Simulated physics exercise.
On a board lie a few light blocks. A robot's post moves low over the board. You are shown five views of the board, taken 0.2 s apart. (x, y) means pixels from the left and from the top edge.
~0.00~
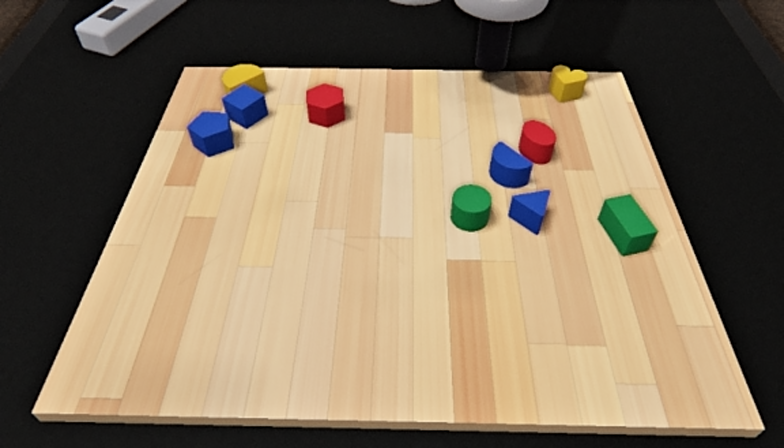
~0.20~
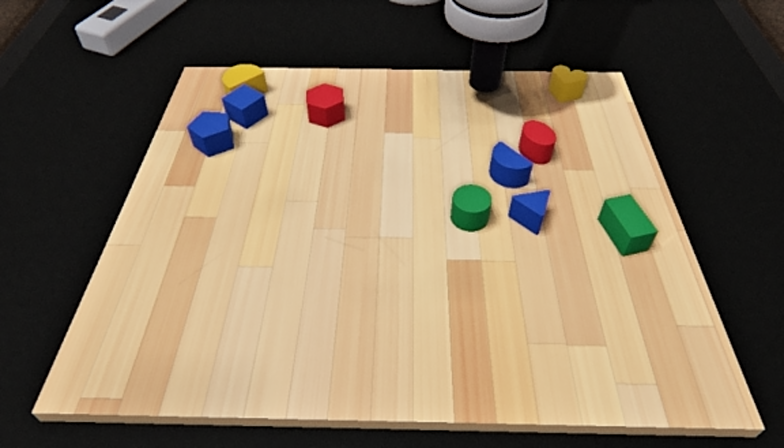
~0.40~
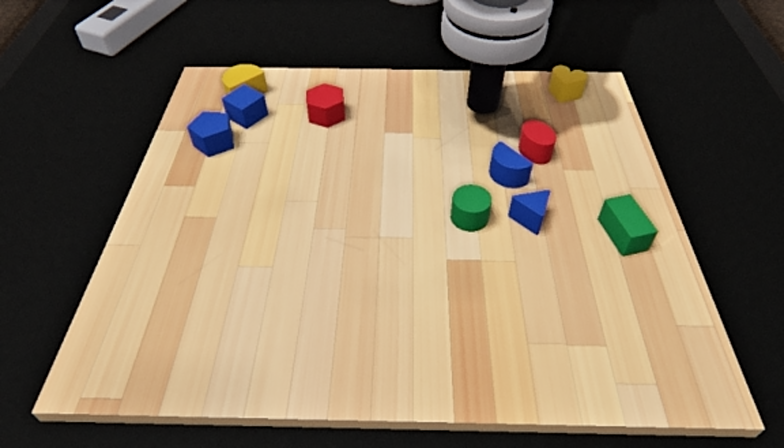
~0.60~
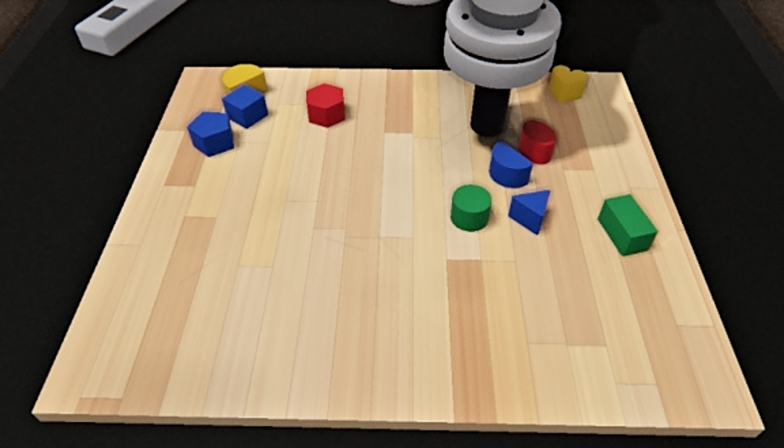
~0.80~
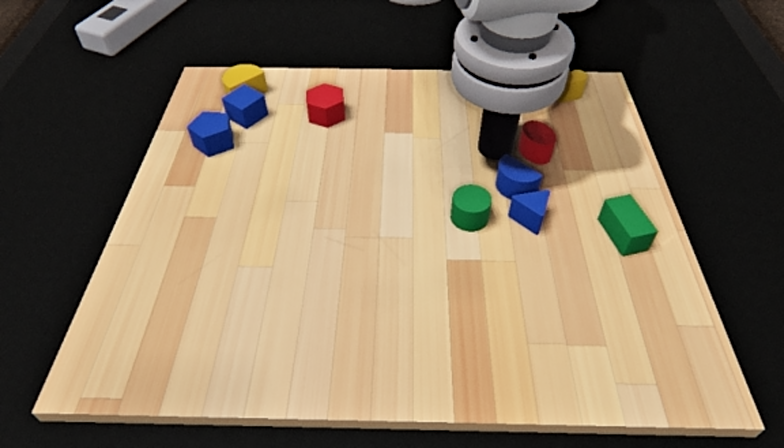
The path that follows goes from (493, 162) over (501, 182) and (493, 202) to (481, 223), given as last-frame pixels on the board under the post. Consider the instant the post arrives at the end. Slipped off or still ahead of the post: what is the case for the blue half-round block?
Once the path is finished, the blue half-round block lies beside or behind the post.
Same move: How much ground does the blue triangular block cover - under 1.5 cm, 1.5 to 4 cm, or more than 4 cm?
I'd go with 1.5 to 4 cm for this block.
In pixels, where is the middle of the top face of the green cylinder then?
In the picture, that point is around (449, 216).
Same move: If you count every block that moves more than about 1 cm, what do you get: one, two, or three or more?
I expect three or more blocks to move.
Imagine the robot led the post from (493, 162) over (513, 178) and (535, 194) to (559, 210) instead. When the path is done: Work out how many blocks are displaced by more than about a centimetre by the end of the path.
There will be two blocks displaced.
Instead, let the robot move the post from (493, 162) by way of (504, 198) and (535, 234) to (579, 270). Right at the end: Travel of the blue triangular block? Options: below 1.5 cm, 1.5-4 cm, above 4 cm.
Above 4 cm.
On the path given first. Halfway along, post at (501, 179); blue half-round block at (537, 195), turned 35° anticlockwise; blue triangular block at (548, 218), turned 25° clockwise.
At the end, post at (483, 209); green cylinder at (449, 216); blue half-round block at (535, 199), turned 75° anticlockwise; blue triangular block at (550, 221), turned 10° clockwise; red oval not moved.
